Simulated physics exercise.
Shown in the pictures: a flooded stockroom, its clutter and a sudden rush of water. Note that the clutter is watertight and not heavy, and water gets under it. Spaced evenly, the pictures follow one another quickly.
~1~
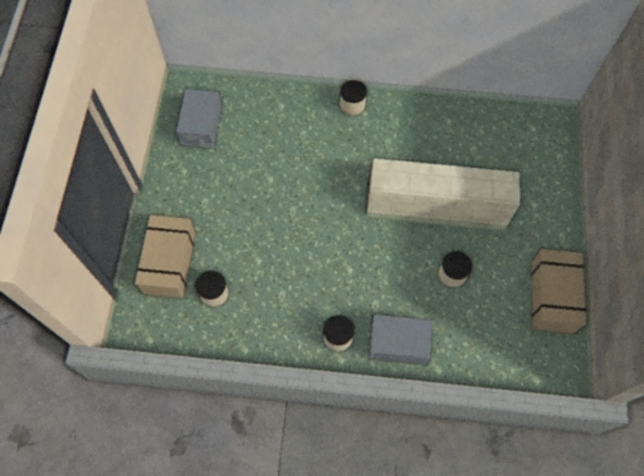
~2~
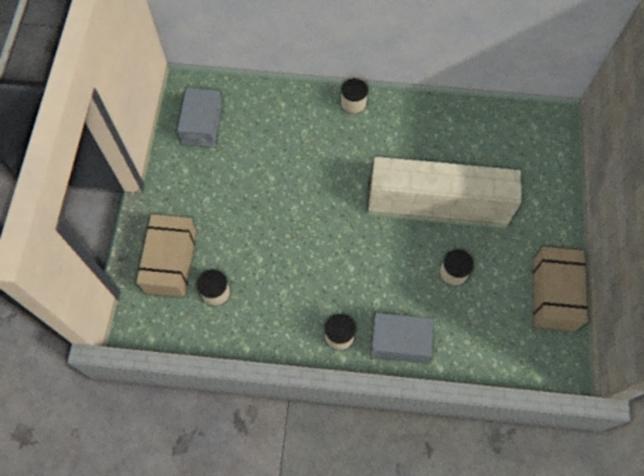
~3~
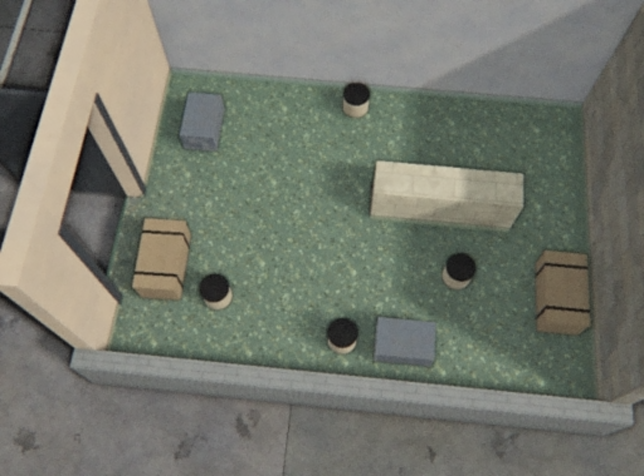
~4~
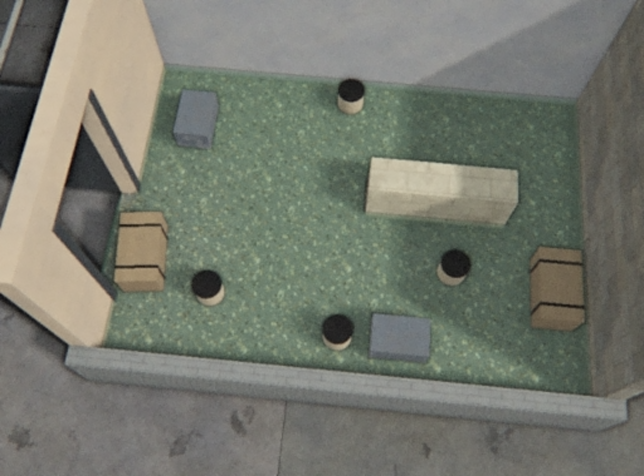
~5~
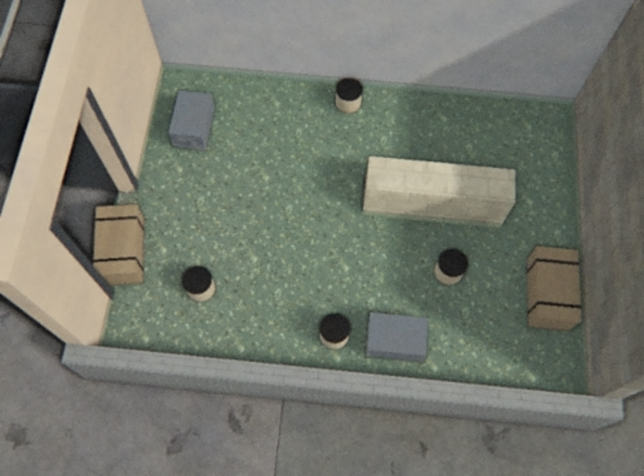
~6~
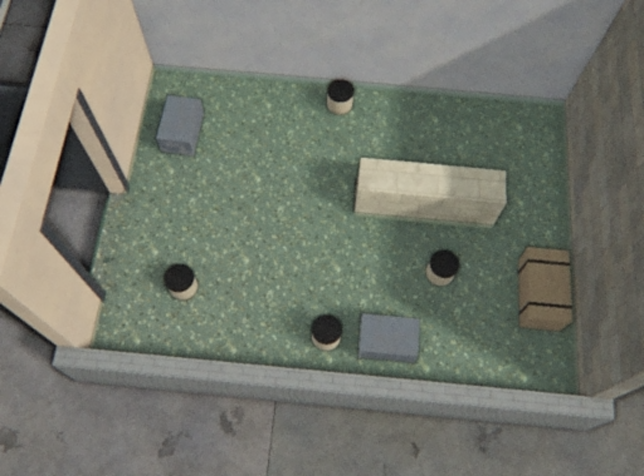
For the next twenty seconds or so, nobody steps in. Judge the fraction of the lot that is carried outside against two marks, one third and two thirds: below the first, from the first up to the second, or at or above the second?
Well, what gets flushed out makes up a share in the middle third.
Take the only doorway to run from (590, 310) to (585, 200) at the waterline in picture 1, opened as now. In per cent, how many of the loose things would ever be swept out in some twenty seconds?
50 %.
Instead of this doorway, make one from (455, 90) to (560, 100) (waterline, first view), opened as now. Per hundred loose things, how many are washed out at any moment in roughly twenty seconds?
Roughly 20 in a hundred.
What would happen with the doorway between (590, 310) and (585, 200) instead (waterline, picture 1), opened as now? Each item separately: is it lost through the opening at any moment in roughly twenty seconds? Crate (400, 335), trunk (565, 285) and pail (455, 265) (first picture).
One by one as named: Gets away, gets away and gets away.
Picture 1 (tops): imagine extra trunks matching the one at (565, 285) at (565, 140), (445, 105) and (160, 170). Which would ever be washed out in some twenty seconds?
The first remains behind, the second remains behind, the third departs.
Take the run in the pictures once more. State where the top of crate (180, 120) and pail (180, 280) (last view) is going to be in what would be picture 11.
My guess is around (159, 141) and around (120, 270).
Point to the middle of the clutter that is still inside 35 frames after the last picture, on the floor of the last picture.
That works out to about (276, 261) on the floor.
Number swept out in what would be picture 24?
The number I arrive at is 3.
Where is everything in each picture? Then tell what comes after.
In the first frame, a pail at (211, 285) floats; a crate at (198, 112), afloat; 0 of 8 have shifted.
In the second frame, a pail at (212, 284), afloat; a crate at (199, 110), afloat; 0 of 8 have shifted.
In the third frame, a pail at (214, 288) floats; a crate at (201, 115), afloat; 1 of 8 have shifted.
In the fourth frame, a pail at (207, 284) floats, close to its start; a crate at (195, 112) floats; 1 of 8 have shifted.
In the fifth frame, a pail at (197, 280), afloat, close to its start; a crate at (190, 113), afloat, close to its start; 3 of 8 have shifted.
In the sixth frame, a pail at (179, 278) floats, close to its start; a crate at (179, 119), afloat, close to its start; 3 of 8 have shifted.
A moment on, 1 of 8 are out; 7 afloat.
Next, 3 of 8 are out; 5 afloat.
Later, 3 of 8 are out; 5 afloat.
In the end, 4 of 8 are out; 4 afloat.
